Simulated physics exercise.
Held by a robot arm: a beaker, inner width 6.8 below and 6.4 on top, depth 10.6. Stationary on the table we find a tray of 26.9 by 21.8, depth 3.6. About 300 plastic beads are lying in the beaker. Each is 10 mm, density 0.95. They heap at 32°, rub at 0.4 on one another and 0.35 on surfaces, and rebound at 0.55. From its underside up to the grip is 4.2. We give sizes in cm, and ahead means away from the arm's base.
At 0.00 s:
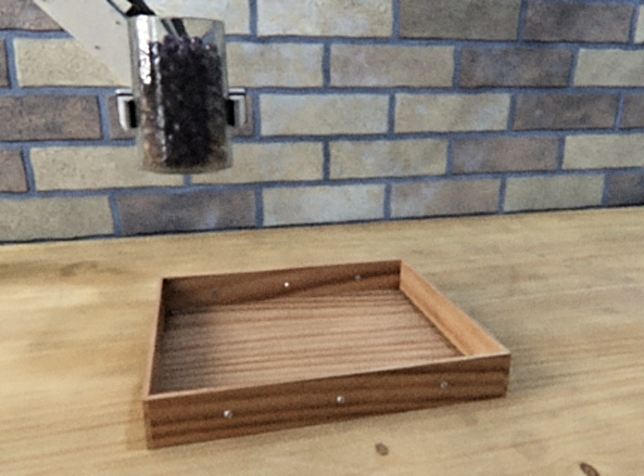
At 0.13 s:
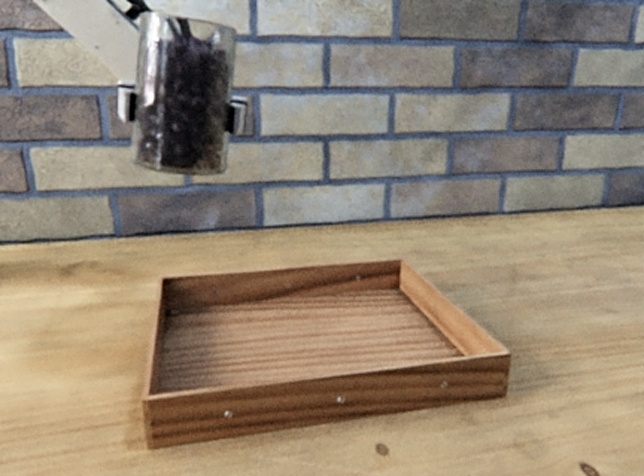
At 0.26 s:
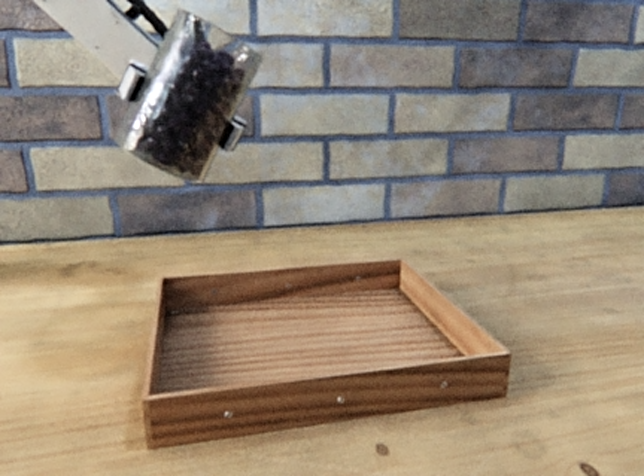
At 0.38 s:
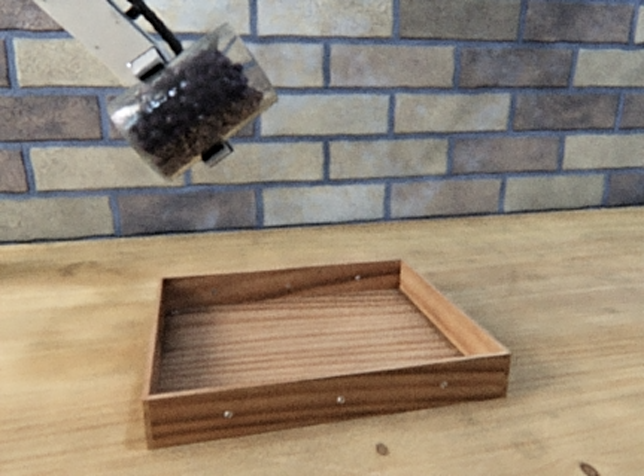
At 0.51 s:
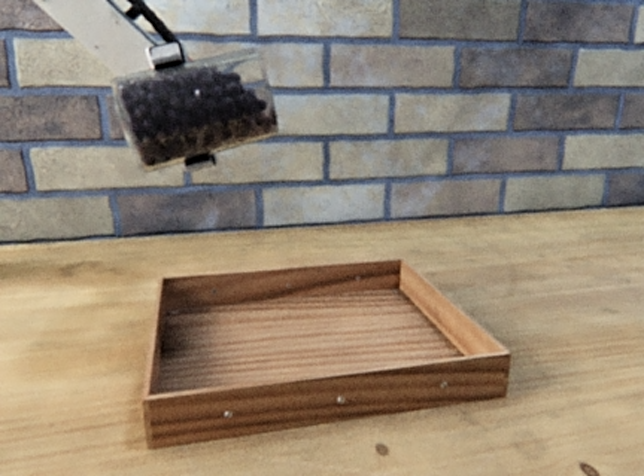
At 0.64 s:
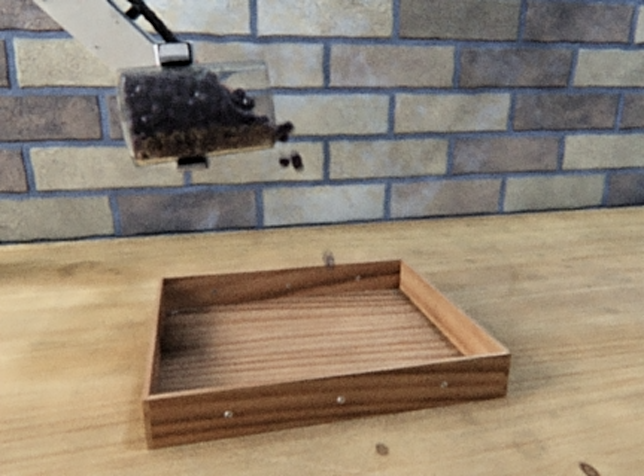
Robot arm tilting a clear beaker of dark beads to the right above a wooden tray, the first few beads dropping out.
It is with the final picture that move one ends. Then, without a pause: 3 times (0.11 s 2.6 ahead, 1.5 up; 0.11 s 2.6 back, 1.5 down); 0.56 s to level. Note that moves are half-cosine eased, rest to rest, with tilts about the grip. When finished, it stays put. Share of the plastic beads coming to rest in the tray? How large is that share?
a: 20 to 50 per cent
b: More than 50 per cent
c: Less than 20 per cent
b, more than 50 per cent.
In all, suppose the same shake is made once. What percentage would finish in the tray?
That change gives some 40 percent.
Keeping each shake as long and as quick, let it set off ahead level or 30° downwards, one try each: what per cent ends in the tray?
Roughly 60 per cent, then 40 per cent.
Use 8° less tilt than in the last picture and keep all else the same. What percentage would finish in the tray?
Expected: Around 50 %.
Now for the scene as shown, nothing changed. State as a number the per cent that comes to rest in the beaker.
I'd estimate close to 35 percent finishes there.
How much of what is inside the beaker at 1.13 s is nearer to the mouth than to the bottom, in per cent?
My estimate is near 50 per cent.
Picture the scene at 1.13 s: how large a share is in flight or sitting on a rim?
I'd put it near 19 per cent.
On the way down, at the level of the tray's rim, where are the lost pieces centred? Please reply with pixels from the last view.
Estimated centre around (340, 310) in pixels.
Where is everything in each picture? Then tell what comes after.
The beaker middle at (182, 99), level; upper third of the load around (181, 70), from x 140 to 220, top at y 45; 304 in the beaker, in the first picture.
The beaker middle at (184, 99), tilted 8° forward; upper third of the load around (185, 71), from x 140 to 225, top at y 45, in the second picture.
The beaker middle at (189, 100), tilted 29° forward; upper third of the load around (193, 75), from x 130 to 240, top at y 45, in the third picture.
The beaker middle at (195, 105), tilted 56° forward; upper third of the load around (201, 86), from x 120 to 255, top at y 55, in the fourth picture.
The beaker middle at (197, 110), tilted 77° forward; upper third of the load around (189, 91), from x 125 to 270, top at y 75, in the fifth picture.
The beaker middle at (198, 112), tilted 85° forward; upper third of the load around (178, 95), from x 130 to 330, top at y 75; 300 in the beaker, 4 in flight or on a rim, in the sixth picture.
After 1.13 s, tilted 85° forward, highest piece 23 above the table; 148 in the beaker, 99 in the tray, 57 in flight or on a rim.
After 1.62 s, tilted 34° forward, highest piece 25 above the table; 200 in the tray, 101 in the beaker, 3 on the table or floor.
After 2.06 s, level, highest piece 23 above the table; 200 in the tray, 101 in the beaker, 3 on the table or floor.
After 3.11 s, level, highest piece 23 above the table; 200 in the tray, 101 in the beaker, 3 on the table or floor.
In the end, 200 in the tray, 101 in the beaker, 3 on the table or floor. That is 66 % in the tray.
